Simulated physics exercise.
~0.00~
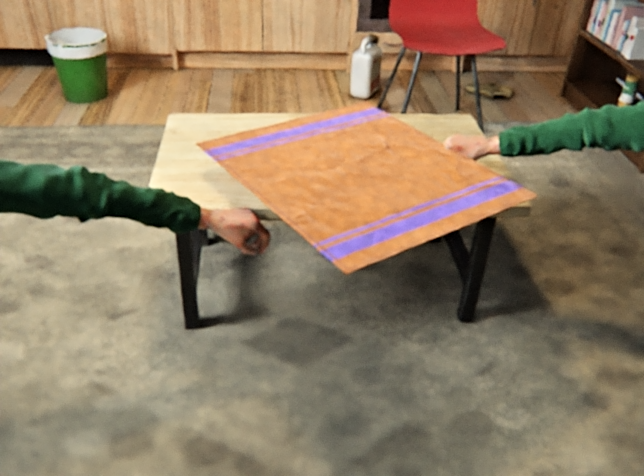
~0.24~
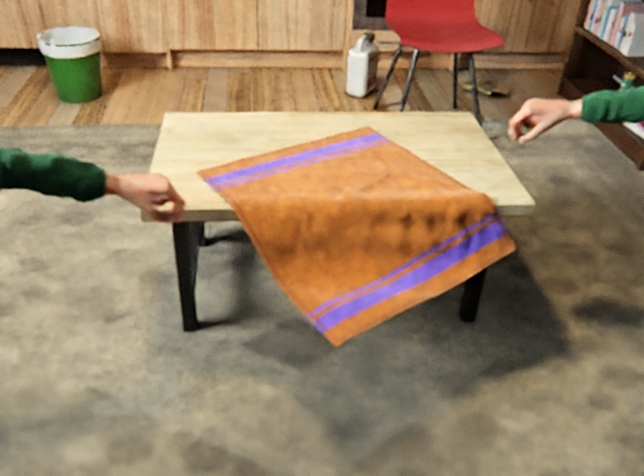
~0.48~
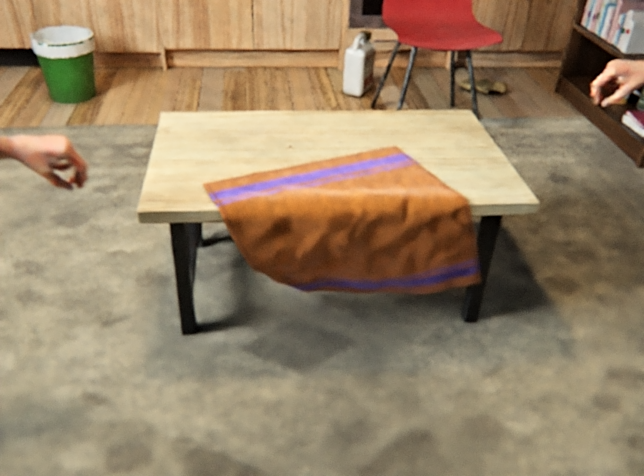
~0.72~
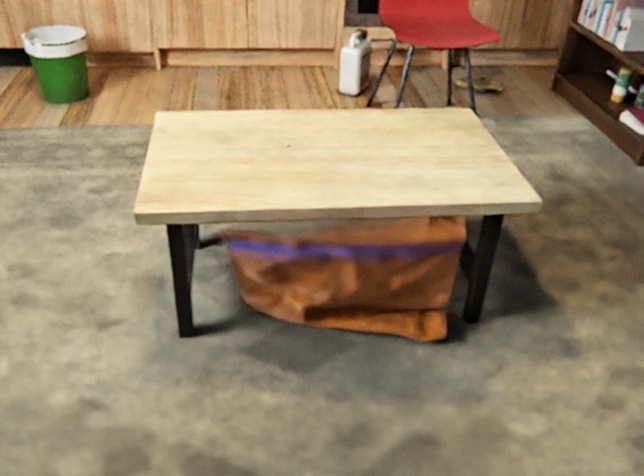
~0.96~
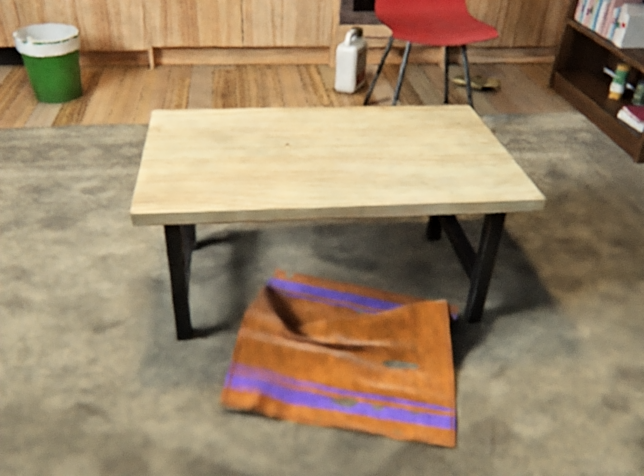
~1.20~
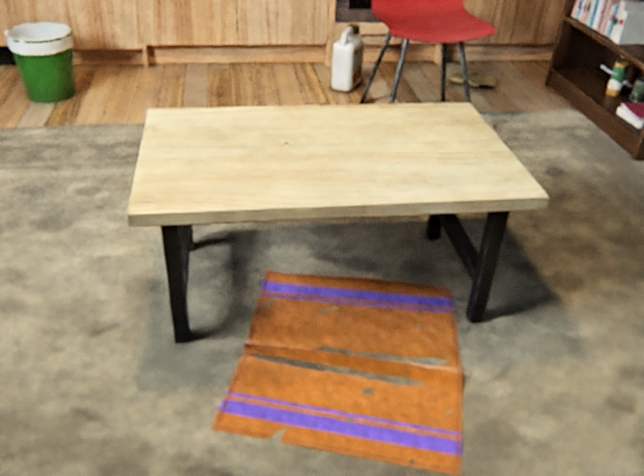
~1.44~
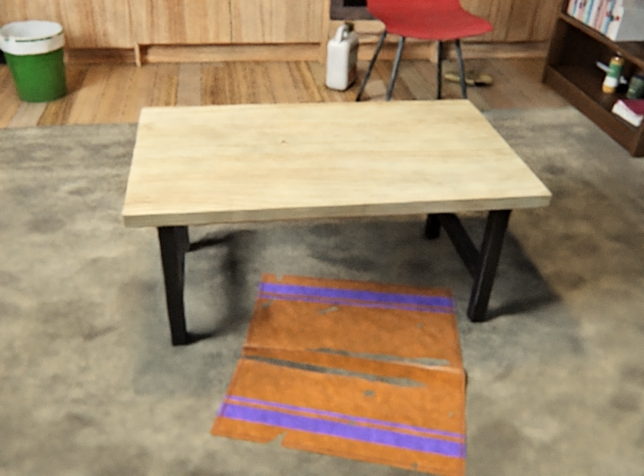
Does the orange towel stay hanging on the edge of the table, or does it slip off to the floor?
It slips off the front edge and ends up on the floor in front of the table, leaving the tabletop bare.
